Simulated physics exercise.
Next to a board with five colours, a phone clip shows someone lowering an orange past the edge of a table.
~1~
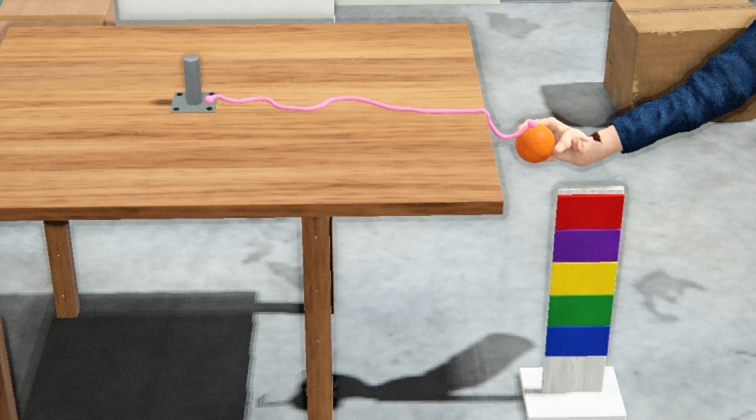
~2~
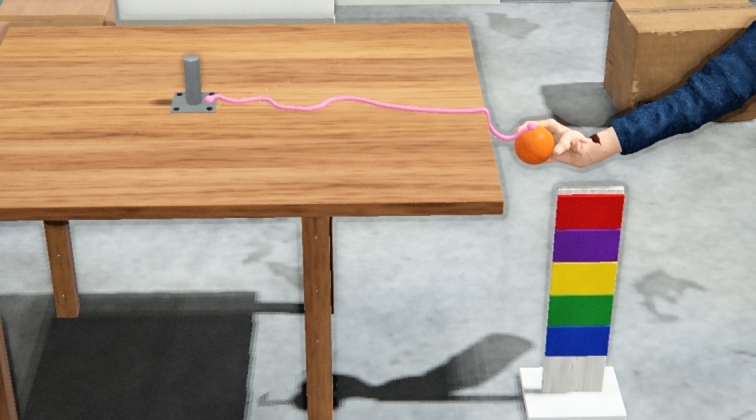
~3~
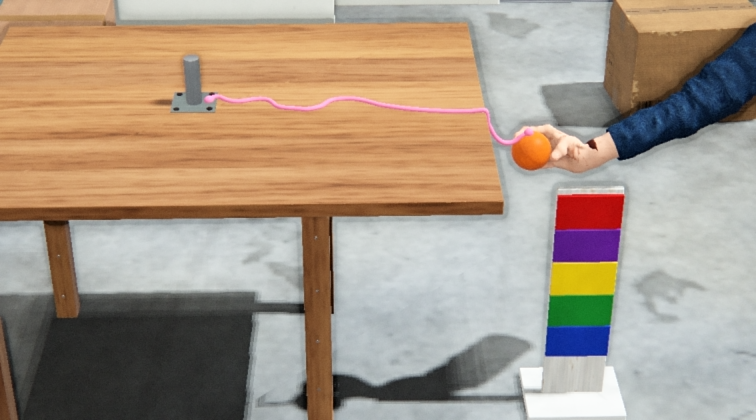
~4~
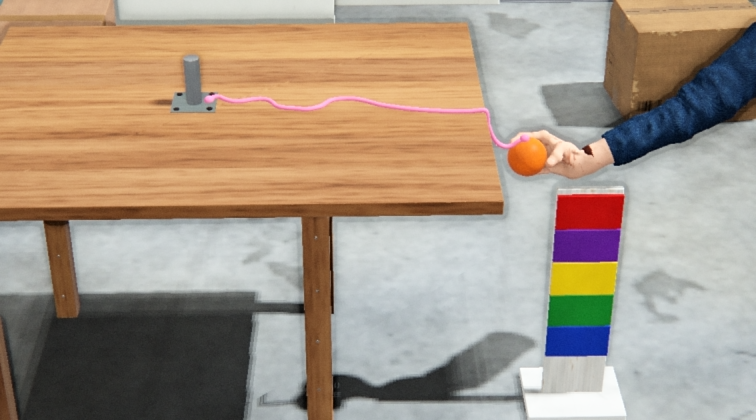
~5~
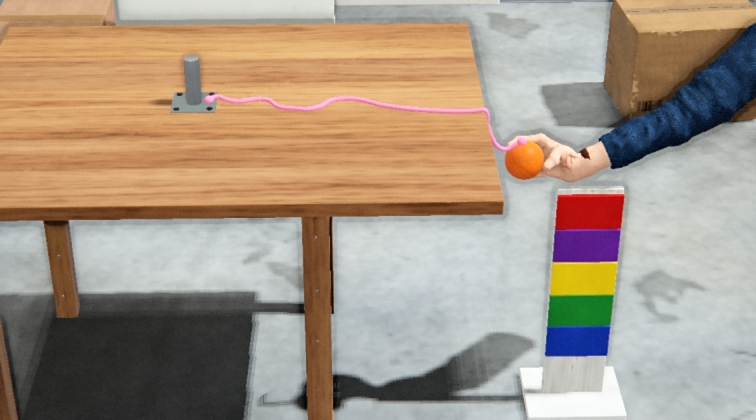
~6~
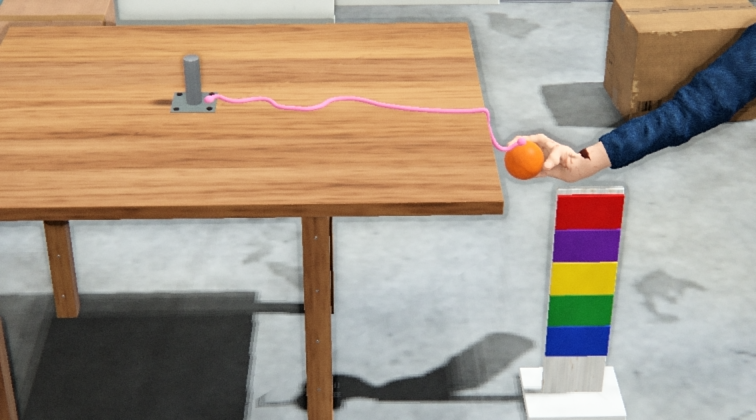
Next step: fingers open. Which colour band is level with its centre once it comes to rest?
The red band.
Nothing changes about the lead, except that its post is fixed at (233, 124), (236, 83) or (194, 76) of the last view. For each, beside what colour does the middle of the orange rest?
Result 1: Purple. Result 2: Purple. Result 3: Red.
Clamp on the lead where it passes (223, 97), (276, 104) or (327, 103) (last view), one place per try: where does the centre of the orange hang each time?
The pixel places are (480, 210), (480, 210) and (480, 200), one per try.
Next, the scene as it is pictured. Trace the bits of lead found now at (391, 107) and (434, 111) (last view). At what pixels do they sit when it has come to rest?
At (420, 103), then (463, 103).
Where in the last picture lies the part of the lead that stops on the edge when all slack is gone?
(459, 112).
Soon after, orange near (476, 210); level with red.
Then, orange near (488, 211); level with red.
At rest, orange near (478, 213); level with red. Its centre hangs level with the red band.
